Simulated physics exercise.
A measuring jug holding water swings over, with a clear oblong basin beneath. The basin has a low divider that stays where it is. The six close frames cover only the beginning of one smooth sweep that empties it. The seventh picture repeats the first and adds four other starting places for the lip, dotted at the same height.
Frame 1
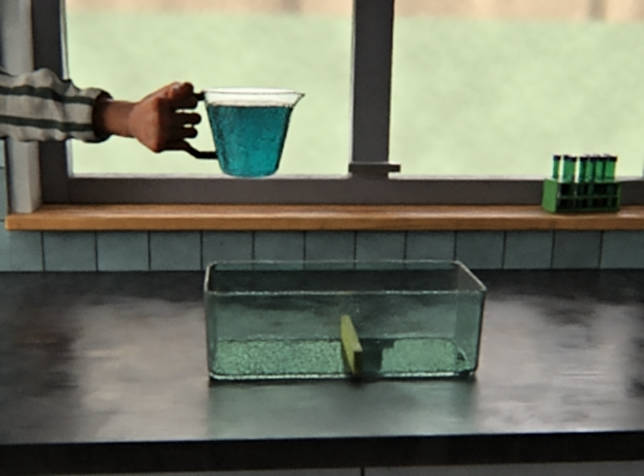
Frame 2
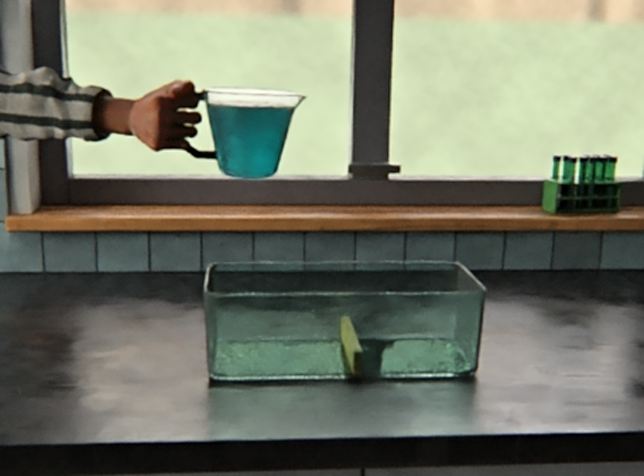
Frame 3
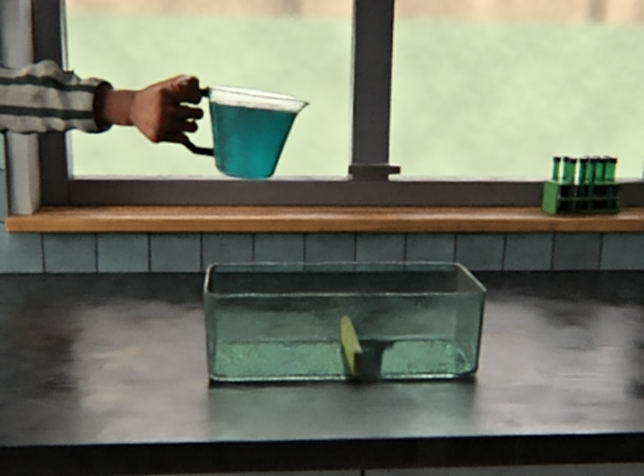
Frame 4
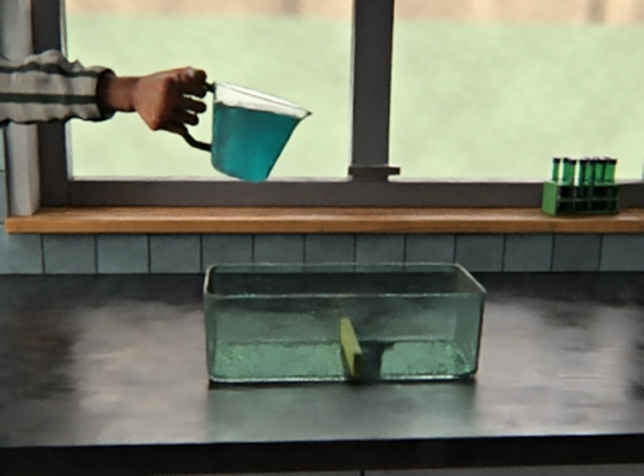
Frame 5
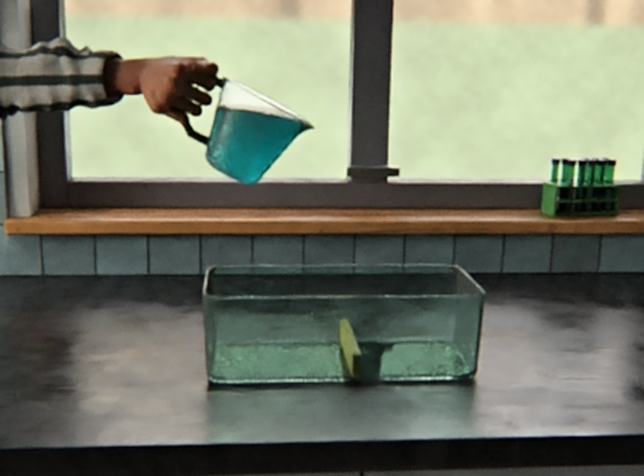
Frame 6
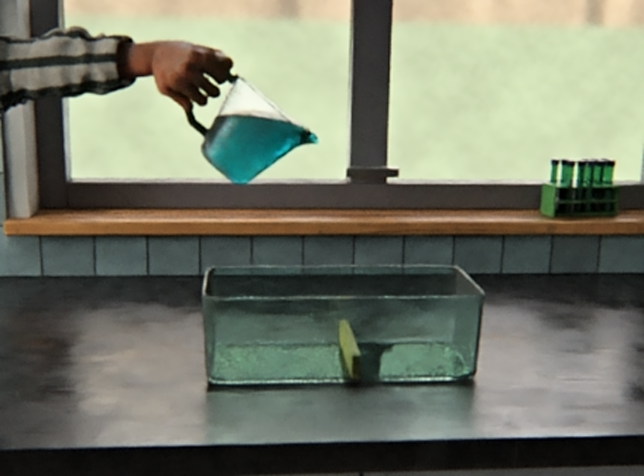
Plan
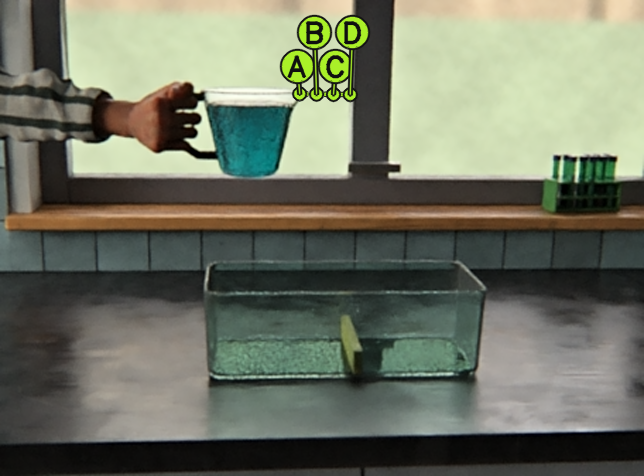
A hand in a striped sleeve held a jug of blue water above a clear oblong basin with a low yellowish divider, then gradually tilted it rightward until the water reached over the lip.
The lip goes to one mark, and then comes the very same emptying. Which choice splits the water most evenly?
B is best.
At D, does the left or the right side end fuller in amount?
The right side.
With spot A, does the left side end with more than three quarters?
No.
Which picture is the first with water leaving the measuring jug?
In picture 6.
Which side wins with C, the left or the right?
The right side.
In lime, A at (299, 93); B at (316, 94); C at (333, 94); D at (350, 94).
If A is chosen, about 60 % ends left of the wall and 33 % right of it; 7 % is lost outside.
If B is chosen, about 51 % ends left of the wall and 44 % right of it; 5 % is lost outside.
If C is chosen, about 25 % ends left of the wall and 68 % right of it; 7 % is lost outside.
If D is chosen, about 12 % ends left of the wall and 80 % right of it; 8 % is lost outside.
